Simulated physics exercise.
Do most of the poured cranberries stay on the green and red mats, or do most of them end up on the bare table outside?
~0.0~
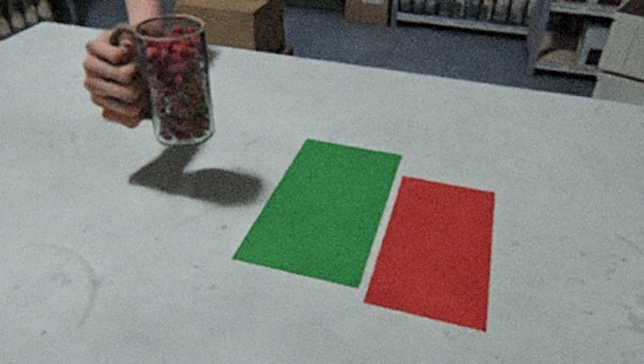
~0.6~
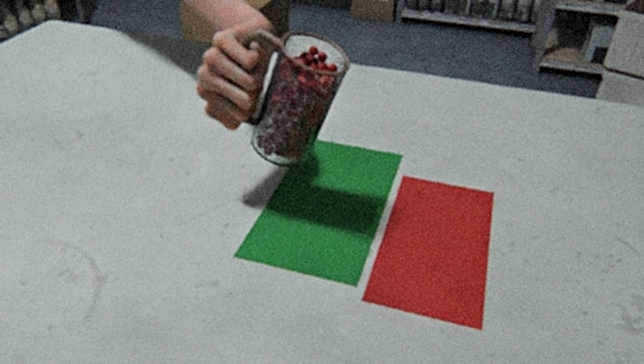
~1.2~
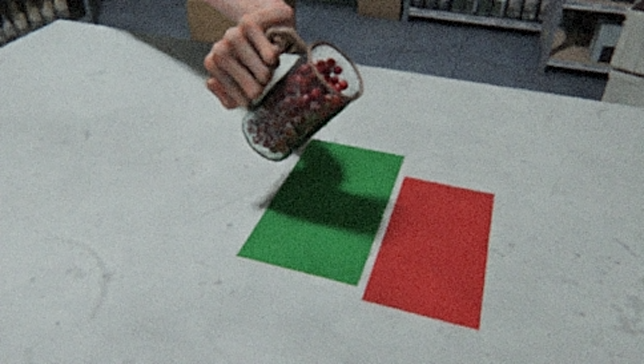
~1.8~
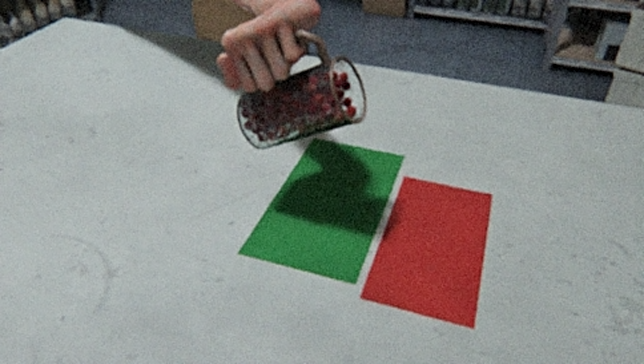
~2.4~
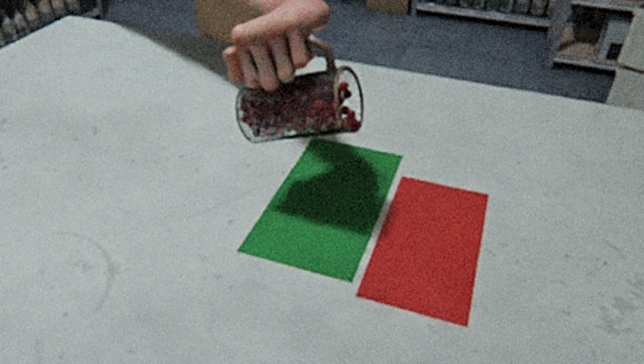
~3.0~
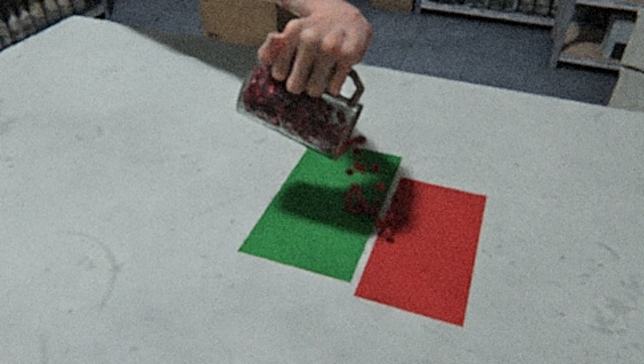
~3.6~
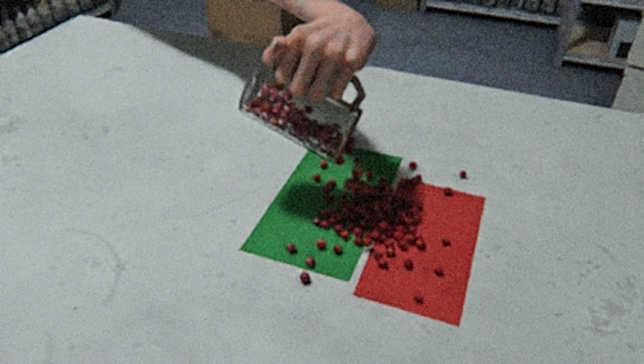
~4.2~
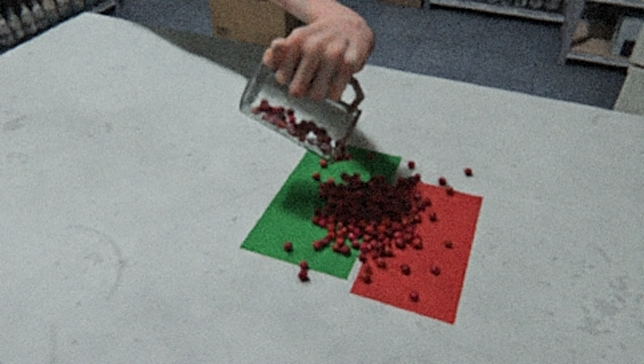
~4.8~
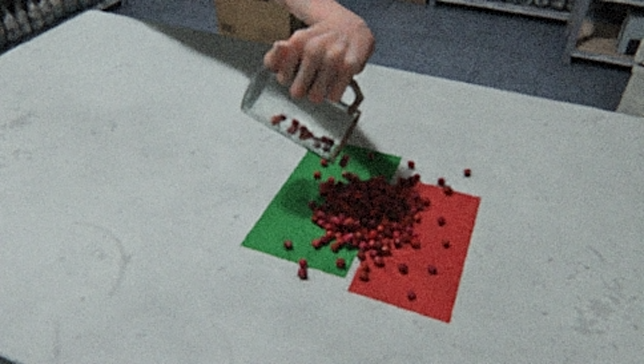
Most of them stay on the mats, with a sizeable share on both the green one and the red one. Only a small share ends up outside on the bare table.
